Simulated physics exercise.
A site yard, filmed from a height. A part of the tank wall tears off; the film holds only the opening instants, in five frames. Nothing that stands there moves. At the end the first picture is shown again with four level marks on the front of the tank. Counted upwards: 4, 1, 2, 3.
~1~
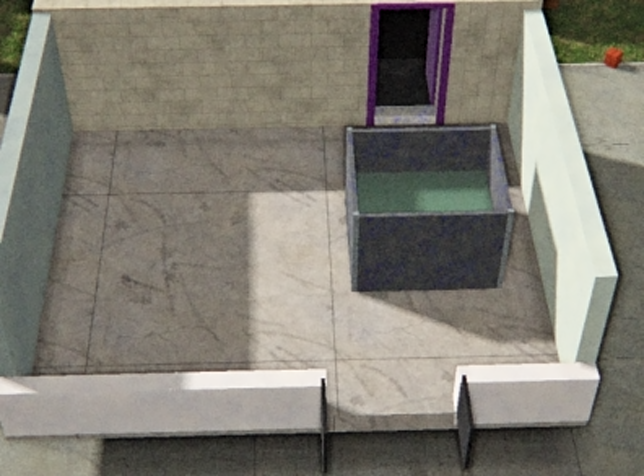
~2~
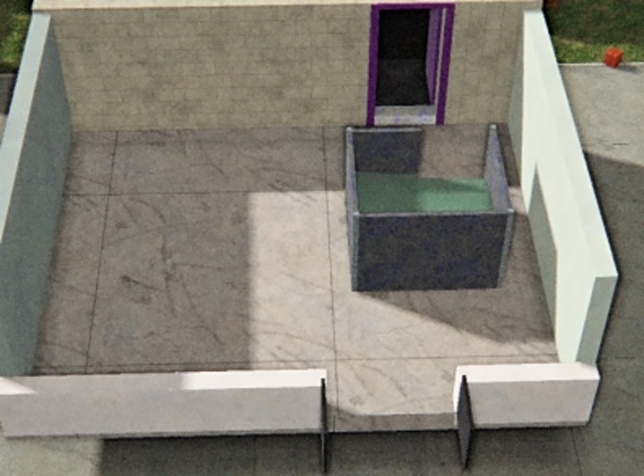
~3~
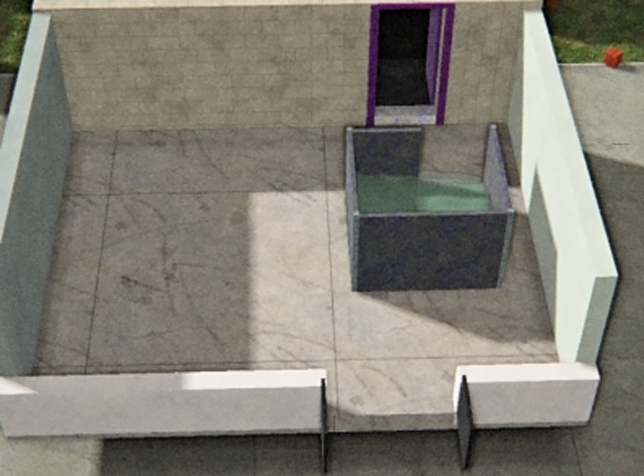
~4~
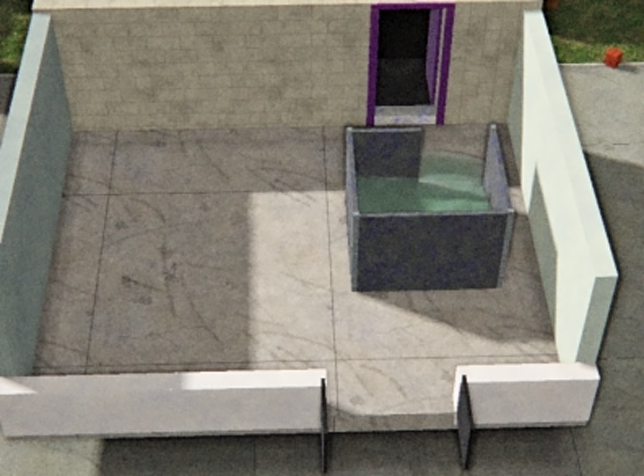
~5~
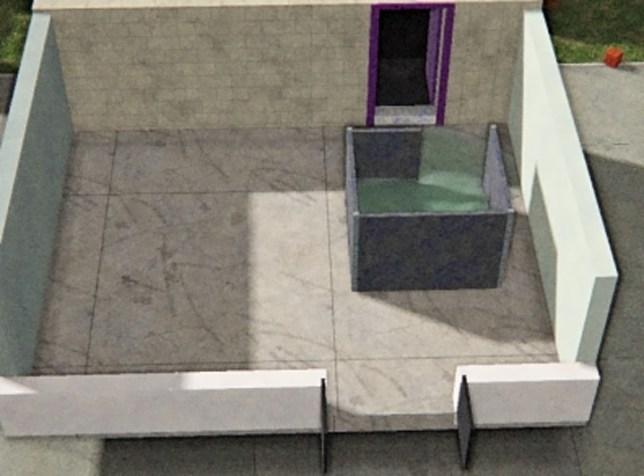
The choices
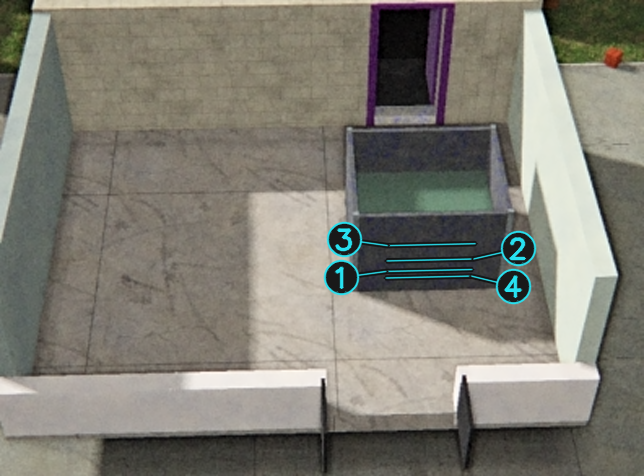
A walled yard with a purple doorway and an open gate sat still around a dark square tank, while the green water inside tilted and sloshed about, rising toward the back right corner.
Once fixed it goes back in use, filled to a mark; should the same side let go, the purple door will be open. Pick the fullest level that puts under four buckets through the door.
1 is the one.
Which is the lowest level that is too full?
Level 2.
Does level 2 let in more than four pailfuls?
Yes.
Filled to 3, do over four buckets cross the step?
Yes, it does.
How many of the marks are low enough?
Two.
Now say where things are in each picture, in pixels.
In the first frame, water in the tank at rest, its middle at (424, 208); foot of the purple doorway at (405, 125); open gate at (392, 365).
In the second frame, water covers 1 % of the ground, its front hidden from here.
In the third frame, water covers 2 % of the ground, its front hidden from here.
In the fourth frame, water covers 5 % of the ground, its front hidden from here.
In the fifth frame, water covers 9 % of the ground, its front hidden from here.
In cyan, 1 at (429, 270); 2 at (430, 259); 3 at (431, 244); 4 at (428, 277); from the bottom up 4, 1, 2, 3.
With 1, a splash gets over, under a bucket.
With 2, about 8 bucketfuls get in.
With 3, dozens of bucketfuls pour in.
With 4, nothing gets over.
